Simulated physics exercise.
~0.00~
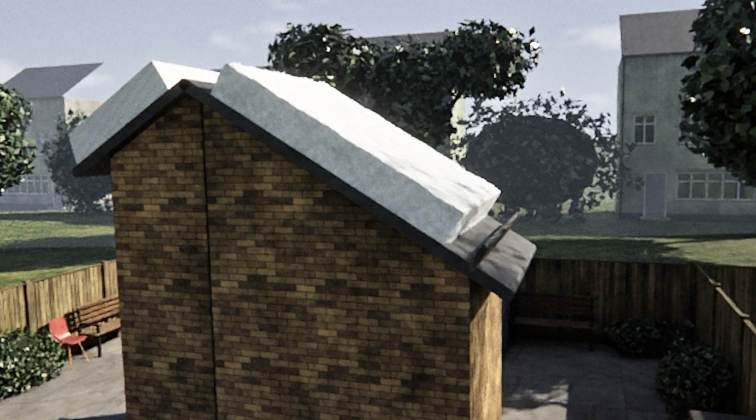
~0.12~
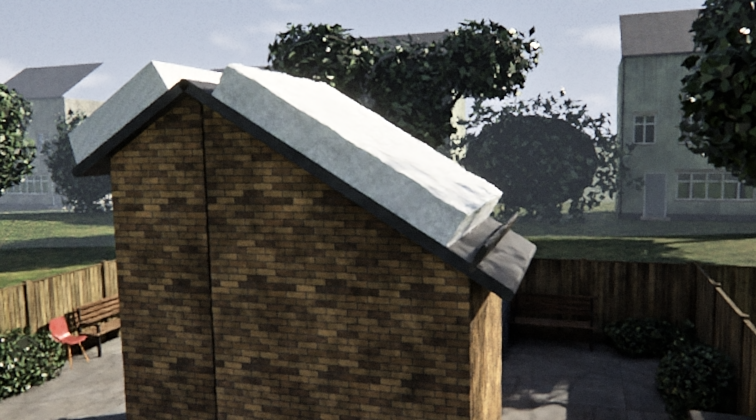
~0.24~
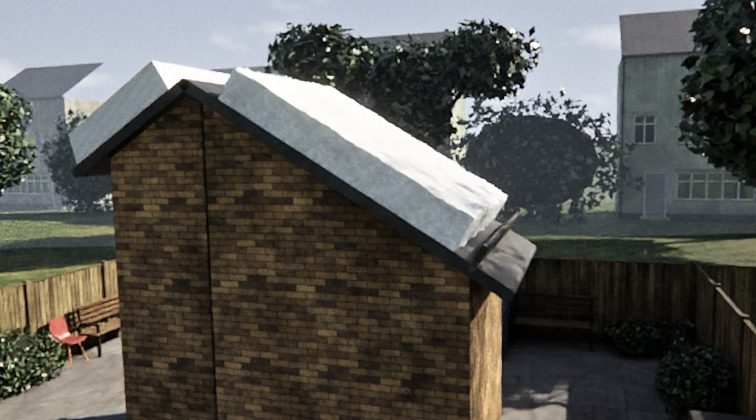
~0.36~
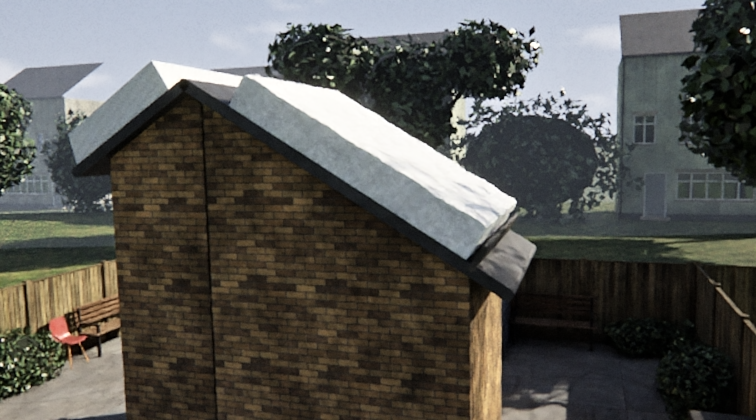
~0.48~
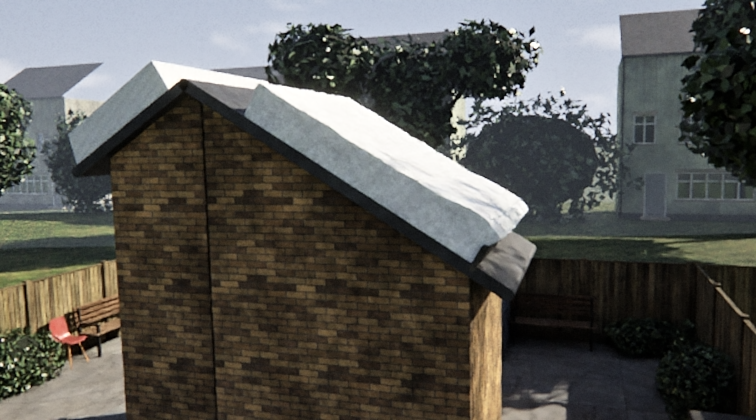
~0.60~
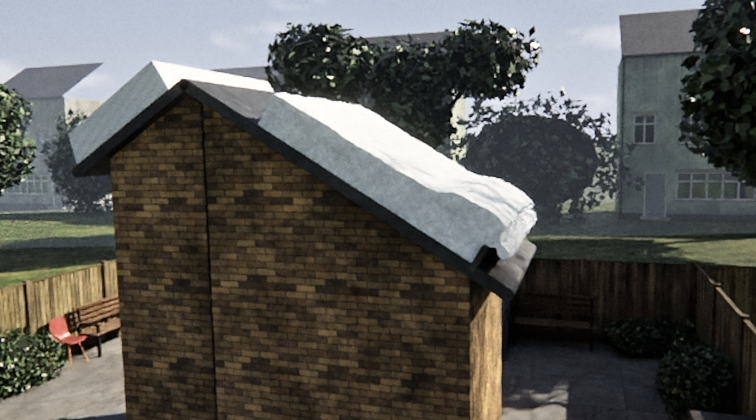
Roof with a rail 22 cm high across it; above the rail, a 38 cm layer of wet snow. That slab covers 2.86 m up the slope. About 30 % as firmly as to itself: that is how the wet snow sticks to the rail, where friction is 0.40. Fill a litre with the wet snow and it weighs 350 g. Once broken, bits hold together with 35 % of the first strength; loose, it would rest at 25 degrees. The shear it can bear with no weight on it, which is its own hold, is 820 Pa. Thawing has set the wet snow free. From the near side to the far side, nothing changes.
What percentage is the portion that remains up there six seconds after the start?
Roughly 54 per cent.
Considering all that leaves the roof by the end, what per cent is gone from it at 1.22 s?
My estimate: Some 50 per cent.
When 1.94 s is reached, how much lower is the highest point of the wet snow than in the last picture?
Measured change: Around 0.6 m.
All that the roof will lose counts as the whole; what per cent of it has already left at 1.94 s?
It comes to about 80 percent.
By 1.22 s, 77 % of the snow is on the roof.
By 1.94 s, 62 % of the snow is on the roof.
By 2.67 s, 61 % of the snow is on the roof.
By 3.40 s, 55 % of the snow is on the roof.
By 6.00 s, at the end, 54 % of the snow is on the roof.
